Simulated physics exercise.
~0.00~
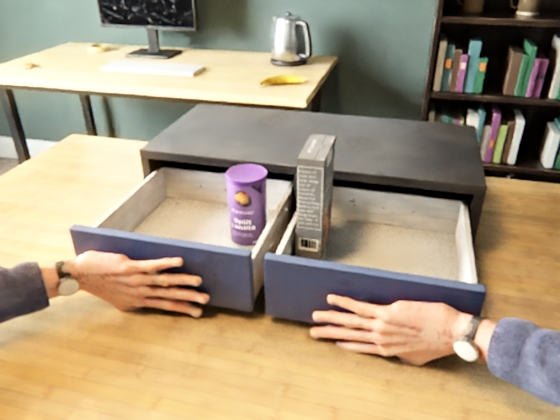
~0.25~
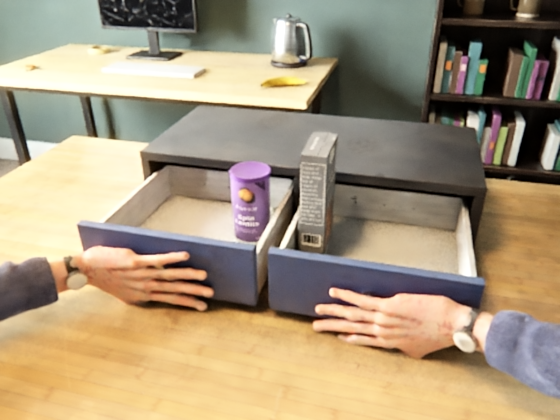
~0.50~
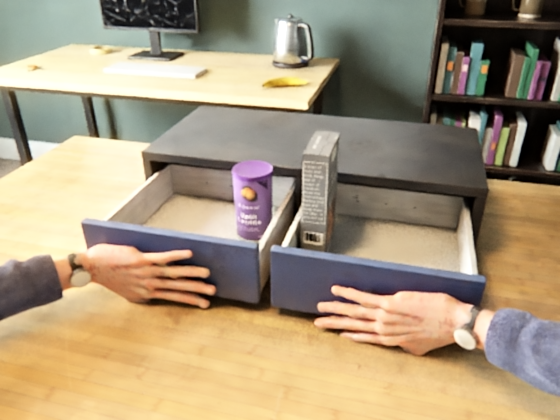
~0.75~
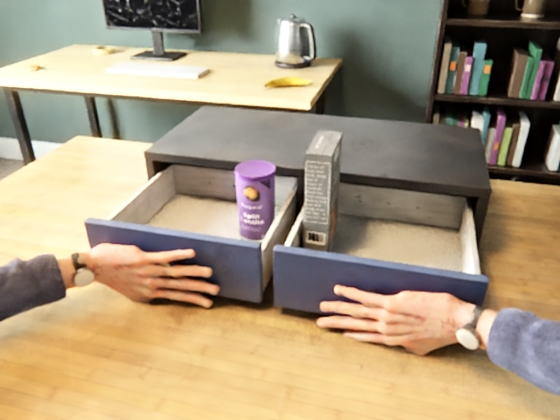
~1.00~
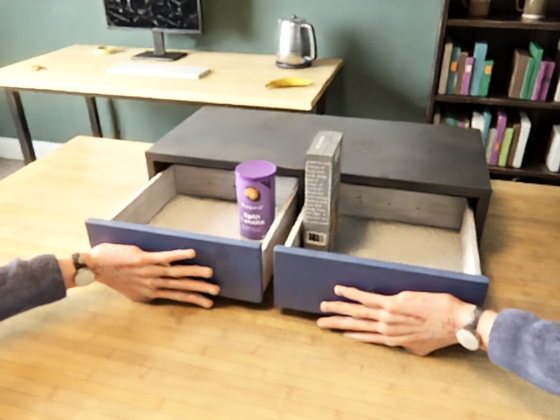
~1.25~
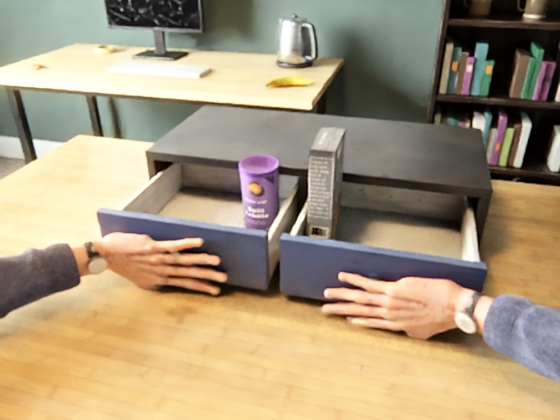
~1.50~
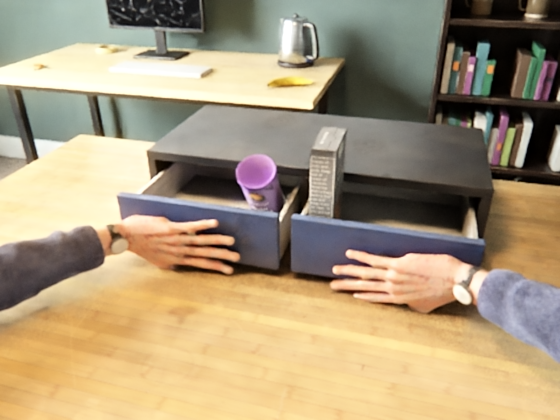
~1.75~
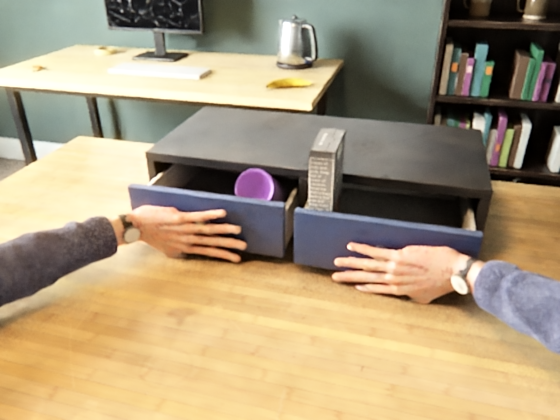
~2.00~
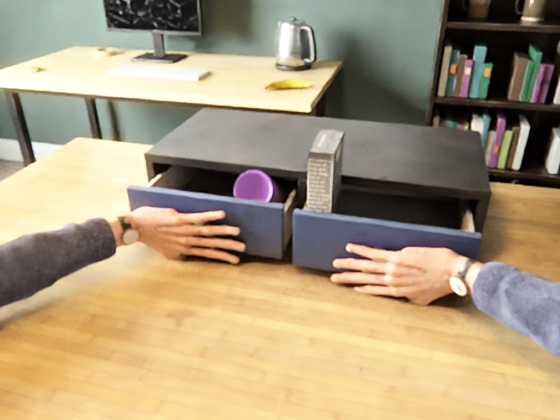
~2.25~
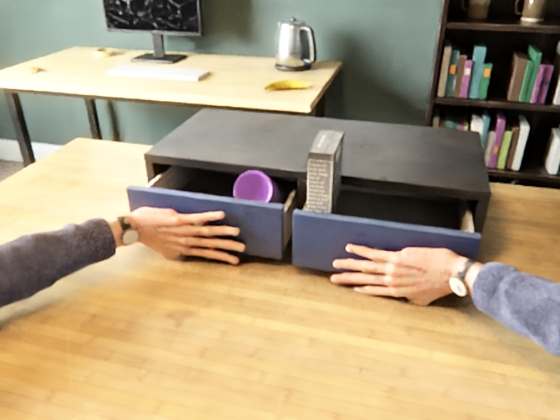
Two hands push both blue drawers partway in, the purple tin tilts, and both stay ajar.
